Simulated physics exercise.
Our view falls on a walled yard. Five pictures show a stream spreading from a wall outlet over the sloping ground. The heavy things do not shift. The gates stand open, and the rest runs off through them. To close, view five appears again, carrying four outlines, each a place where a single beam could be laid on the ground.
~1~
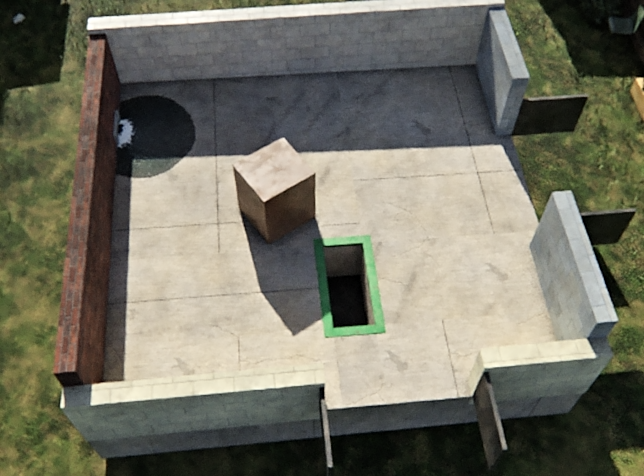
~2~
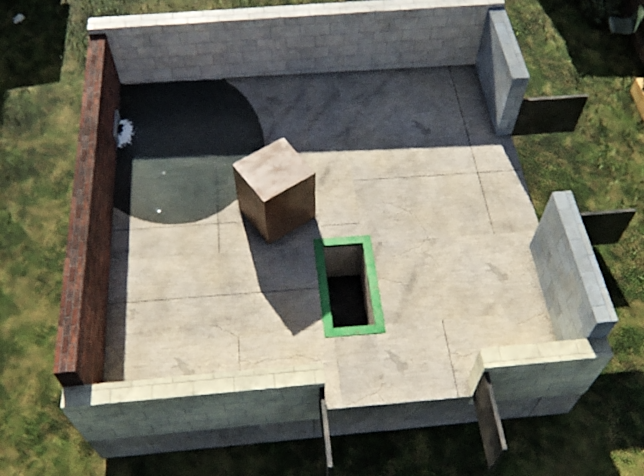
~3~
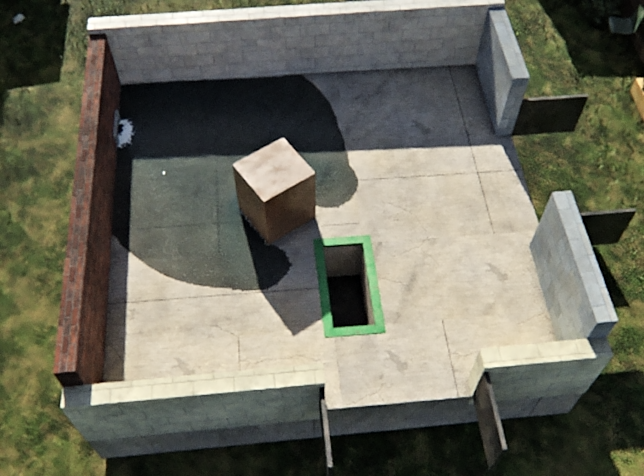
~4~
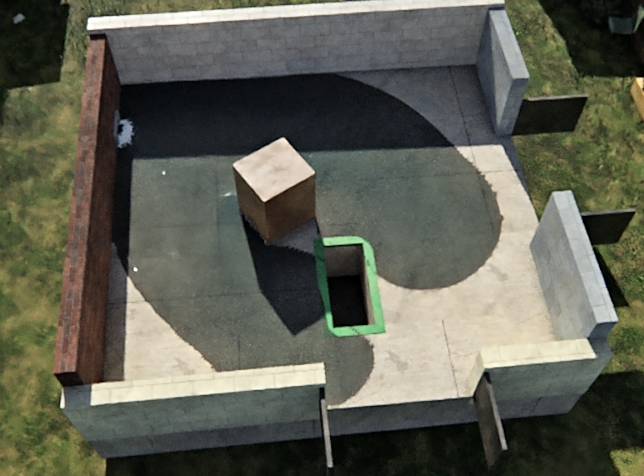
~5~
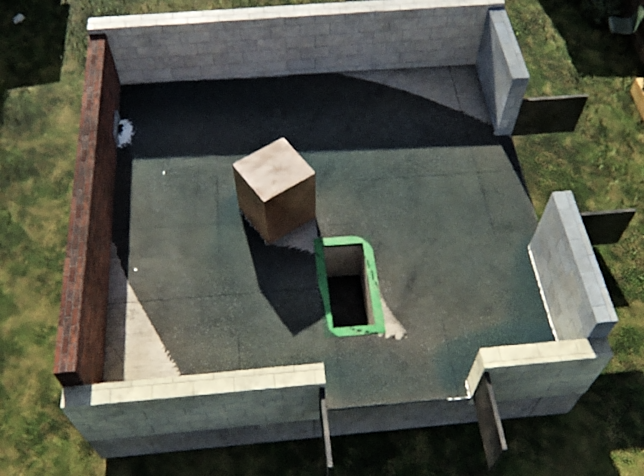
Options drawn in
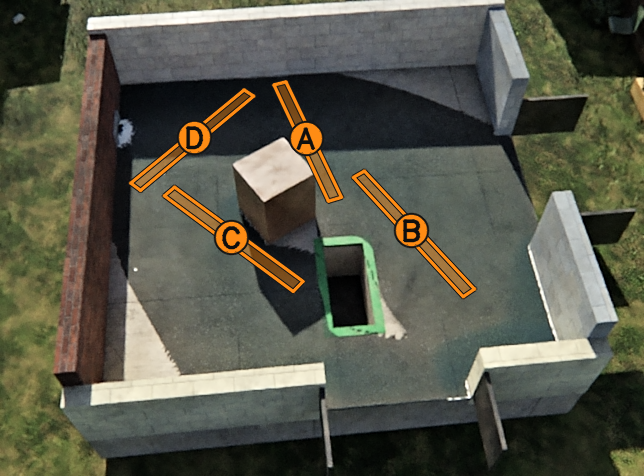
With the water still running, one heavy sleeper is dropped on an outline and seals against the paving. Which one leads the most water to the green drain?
The best place is A.
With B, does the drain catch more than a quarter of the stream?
No, it does not.
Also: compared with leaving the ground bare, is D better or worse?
Place D is worse.
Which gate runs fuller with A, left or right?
More leaves on the left.
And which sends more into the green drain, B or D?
That would be B.
In orange, A from (279, 83) to (334, 199); B from (358, 174) to (468, 292); C from (169, 191) to (298, 286); D from (135, 186) to (248, 93).
With A, about 30 % of the stream goes into the green drain, about 70 % out by the gates.
With B, about 16 % of the stream goes into the green drain, about 84 % out by the gates.
With C, about 13 % of the stream goes into the green drain, about 87 % out by the gates.
With D, about 7 % of the stream goes into the green drain, about 92 % out by the gates.
